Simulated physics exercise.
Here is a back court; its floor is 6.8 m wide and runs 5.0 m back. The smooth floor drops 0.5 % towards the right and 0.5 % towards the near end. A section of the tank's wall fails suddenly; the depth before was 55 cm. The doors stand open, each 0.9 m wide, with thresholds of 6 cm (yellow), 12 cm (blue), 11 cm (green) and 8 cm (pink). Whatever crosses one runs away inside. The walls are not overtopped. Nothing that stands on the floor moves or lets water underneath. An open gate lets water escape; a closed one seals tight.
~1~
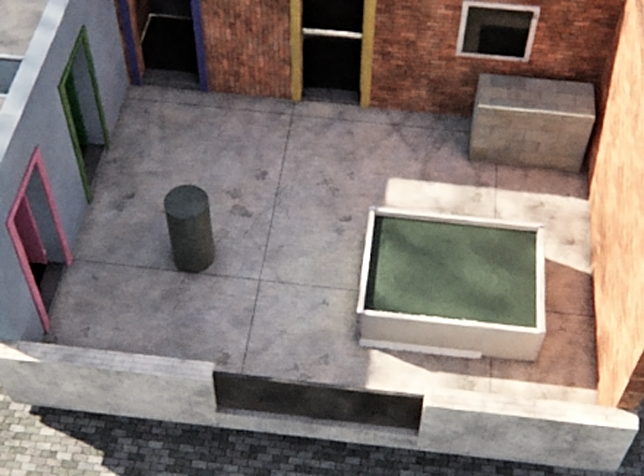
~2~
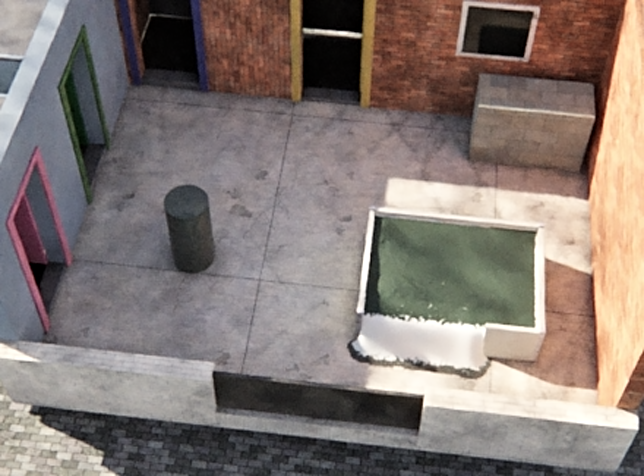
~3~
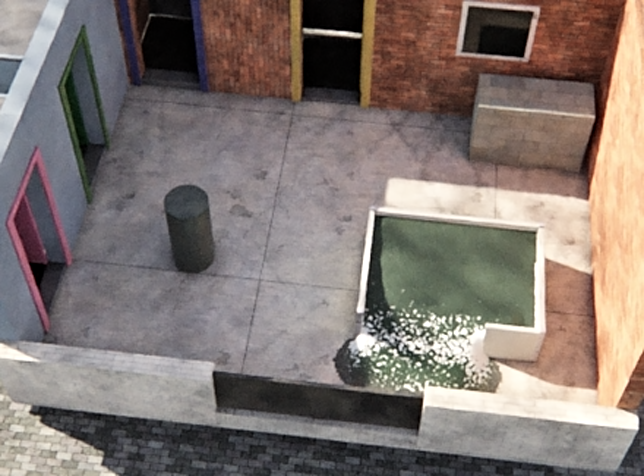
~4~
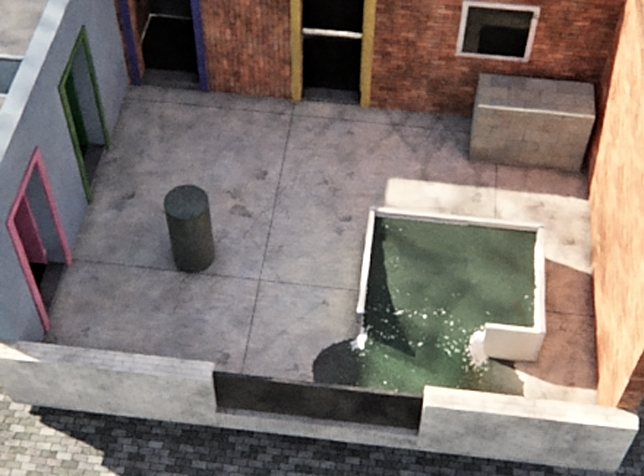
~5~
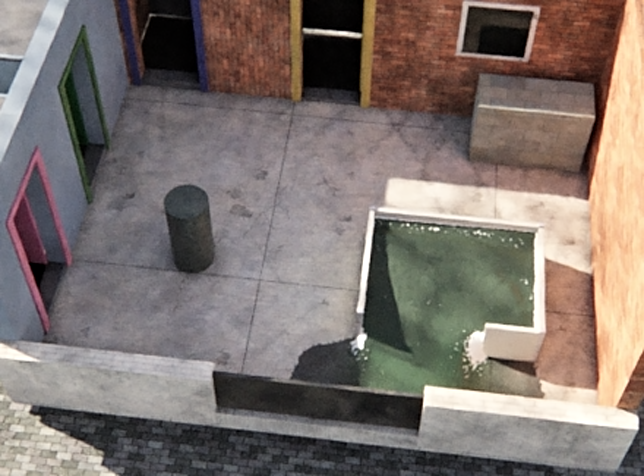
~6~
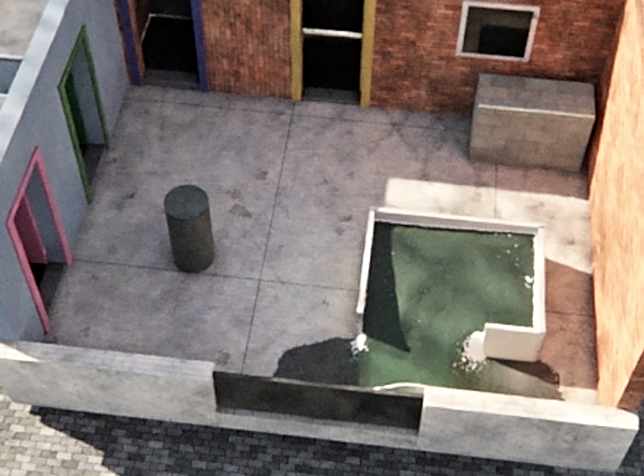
We see a walled courtyard with open doorways, a dark cylinder and a square tank of still green water; the tank's near wall gives way, and water pours through the gap, foams, and spreads across the floor along the front wall.
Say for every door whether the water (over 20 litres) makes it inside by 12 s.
Within that time: At the yellow door it keeps below the limit; at the blue door it does not reach the limit; at the green door it stays under the limit; at the pink door it exceeds the limit.
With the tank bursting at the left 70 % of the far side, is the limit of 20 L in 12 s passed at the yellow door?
Then: Yellow above.
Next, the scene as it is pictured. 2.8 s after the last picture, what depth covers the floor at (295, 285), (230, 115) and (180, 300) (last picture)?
Roughly 1, 0 and 3 cm, in turn.
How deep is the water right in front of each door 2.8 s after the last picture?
In cm: Yellow 0, blue 0, green 4, pink 18.
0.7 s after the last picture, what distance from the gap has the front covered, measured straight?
About 3.2 m.
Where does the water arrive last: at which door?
The yellow one.
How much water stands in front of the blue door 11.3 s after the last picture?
Some 5.5 cm.
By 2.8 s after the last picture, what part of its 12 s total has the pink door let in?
About 55 per cent.
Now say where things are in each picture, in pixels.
In the first frame, still water, 55 cm deep, in the tank at (453, 271).
In the second frame, the front is at (483, 364), 0.8 m from the gap at (421, 336); 0.3 m2 of floor is under water; 55 cm left at the back of the tank.
In the third frame, the front is at (487, 390), 1.0 m from the gap at (421, 338); 1.1 m2 of floor is under water; 55 cm left at the back of the tank.
In the fourth frame, water pours out at (421, 338) and has run 1.4 m, to a hidden place; typically 10 cm deep outside, 53 cm at the tank's back.
In the fifth frame, the front is at a hidden place, 1.7 m from the gap at (421, 338); 2.3 m2 of floor is under water; 47 cm left at the back of the tank.
In the sixth frame, water pours out at (421, 338) and has run 2.0 m, to a hidden place; typically 14 cm deep outside, 48 cm at the tank's back.
Then, 0.7 s after the last picture water covers 15 % of the floor and is deepest (42 cm) near (405, 403); yellow door not reached, blue door not reached, green door not reached, pink door not reached.
Then, 1.5 s after the last picture water covers 35 % of the floor and is deepest (32 cm) near (589, 438); yellow door not reached, blue door not reached, green door not reached, pink door not reached.
Then, 2.8 s after the last picture water covers 50 % of the floor and is deepest (24 cm) near (589, 438); yellow door not reached, blue door not reached, green door 4 cm at the sill, 0 L in, pink door 18 cm at the sill, 43 L in.
Then, 6.3 s after the last picture water covers 90 % of the floor and is deepest (13 cm) near (579, 173); yellow door 7 cm at the sill, 1 L in, blue door 7 cm at the sill, 0 L in, green door 3 cm at the sill, 0 L in, pink door 6 cm at the sill, 79 L in.
Then, 11.3 s after the last picture water covers 95 % of the floor and is deepest (10 cm) near (314, 406); yellow door 3 cm at the sill, 4 L in, blue door 6 cm at the sill, 0 L in, green door 6 cm at the sill, 0 L in, pink door 4 cm at the sill, 80 L in.
